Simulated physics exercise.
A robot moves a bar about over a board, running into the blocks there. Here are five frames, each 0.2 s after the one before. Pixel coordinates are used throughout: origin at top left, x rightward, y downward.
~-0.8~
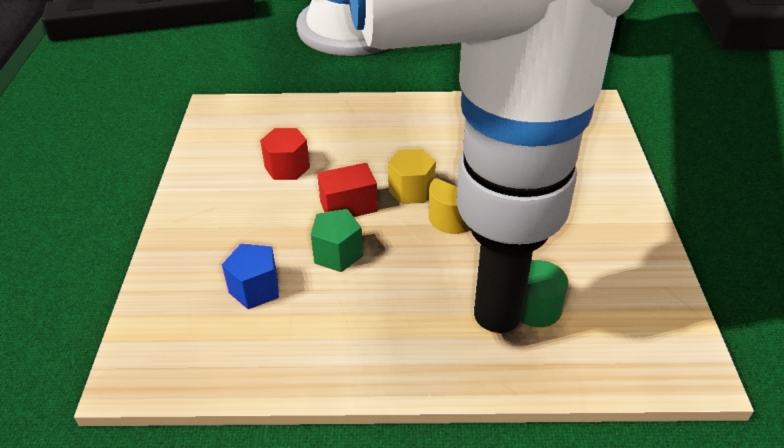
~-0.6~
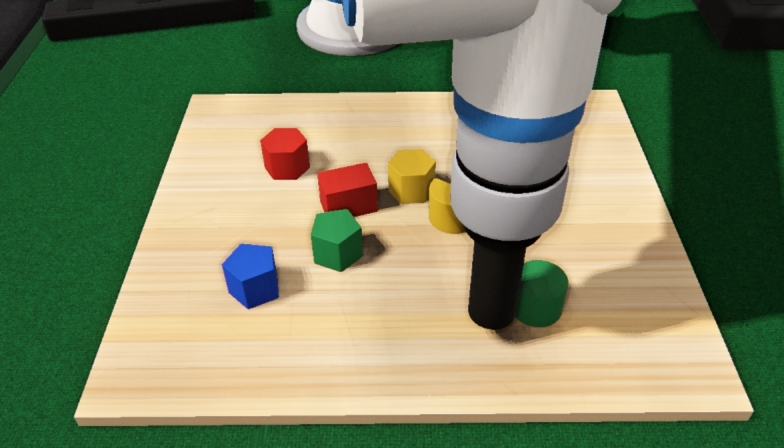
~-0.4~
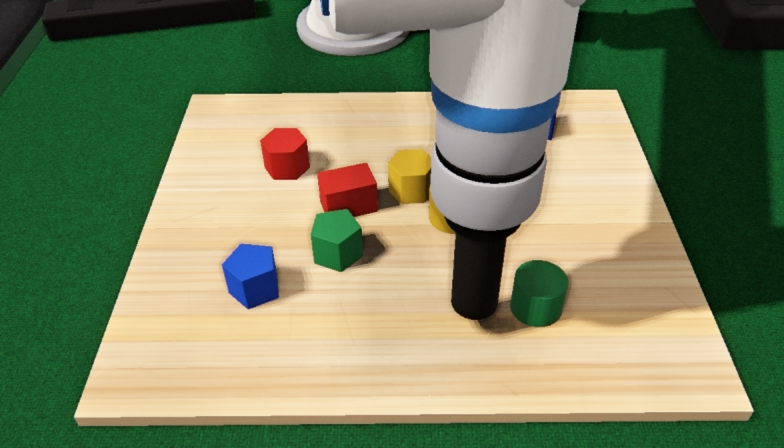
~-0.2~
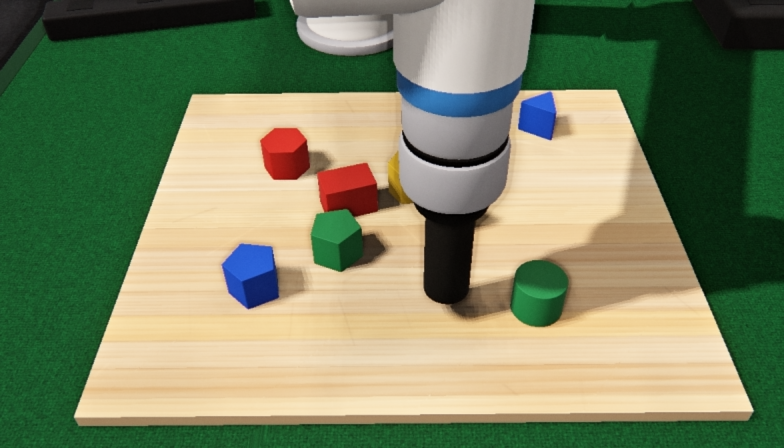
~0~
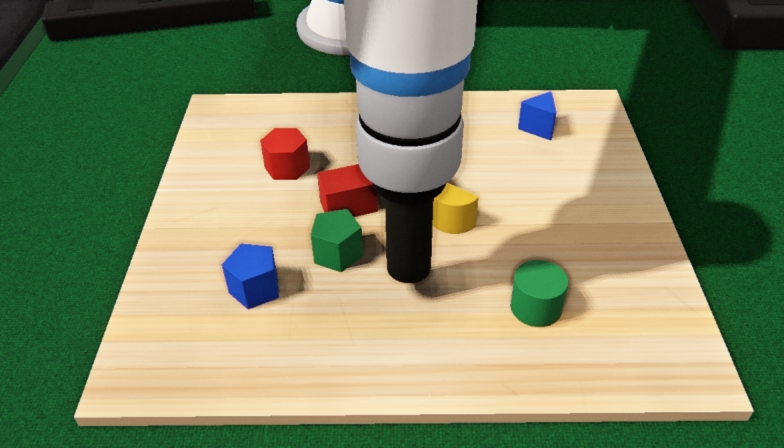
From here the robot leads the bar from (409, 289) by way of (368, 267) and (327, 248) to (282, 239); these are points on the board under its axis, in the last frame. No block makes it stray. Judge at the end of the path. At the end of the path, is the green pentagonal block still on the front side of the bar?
I'd say yes.
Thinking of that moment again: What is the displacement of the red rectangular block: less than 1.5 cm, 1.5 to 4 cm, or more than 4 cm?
Short, under 1.5 cm.
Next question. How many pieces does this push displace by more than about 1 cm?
I foresee one block being moved.
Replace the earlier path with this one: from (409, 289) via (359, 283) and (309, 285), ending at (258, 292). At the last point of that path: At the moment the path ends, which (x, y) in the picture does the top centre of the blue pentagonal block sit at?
I expect it at (206, 264).
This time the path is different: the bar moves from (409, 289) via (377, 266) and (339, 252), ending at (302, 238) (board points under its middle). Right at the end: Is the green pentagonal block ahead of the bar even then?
Yes, that is what happens.
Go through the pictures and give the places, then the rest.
The first frame shows tip of the bar at (498, 315), middles of tops, green pentagonal block at (335, 225), red rectangular block at (347, 178).
The second frame shows bar at (492, 312), nothing pushed.
The third frame shows bar at (474, 303), nothing pushed.
The fourth frame shows bar at (446, 288), nothing pushed.
The fifth frame shows bar at (409, 268), green pentagonal block at (335, 225), red rectangular block at (347, 178).
On the path given first. One third of the way, bar at (365, 245); green pentagonal block at (329, 222).
Two thirds of the way, bar at (324, 226); green pentagonal block at (289, 205), turned 15° anticlockwise.
At the end, bar at (279, 217); green pentagonal block at (249, 193); red rectangular block unmoved.
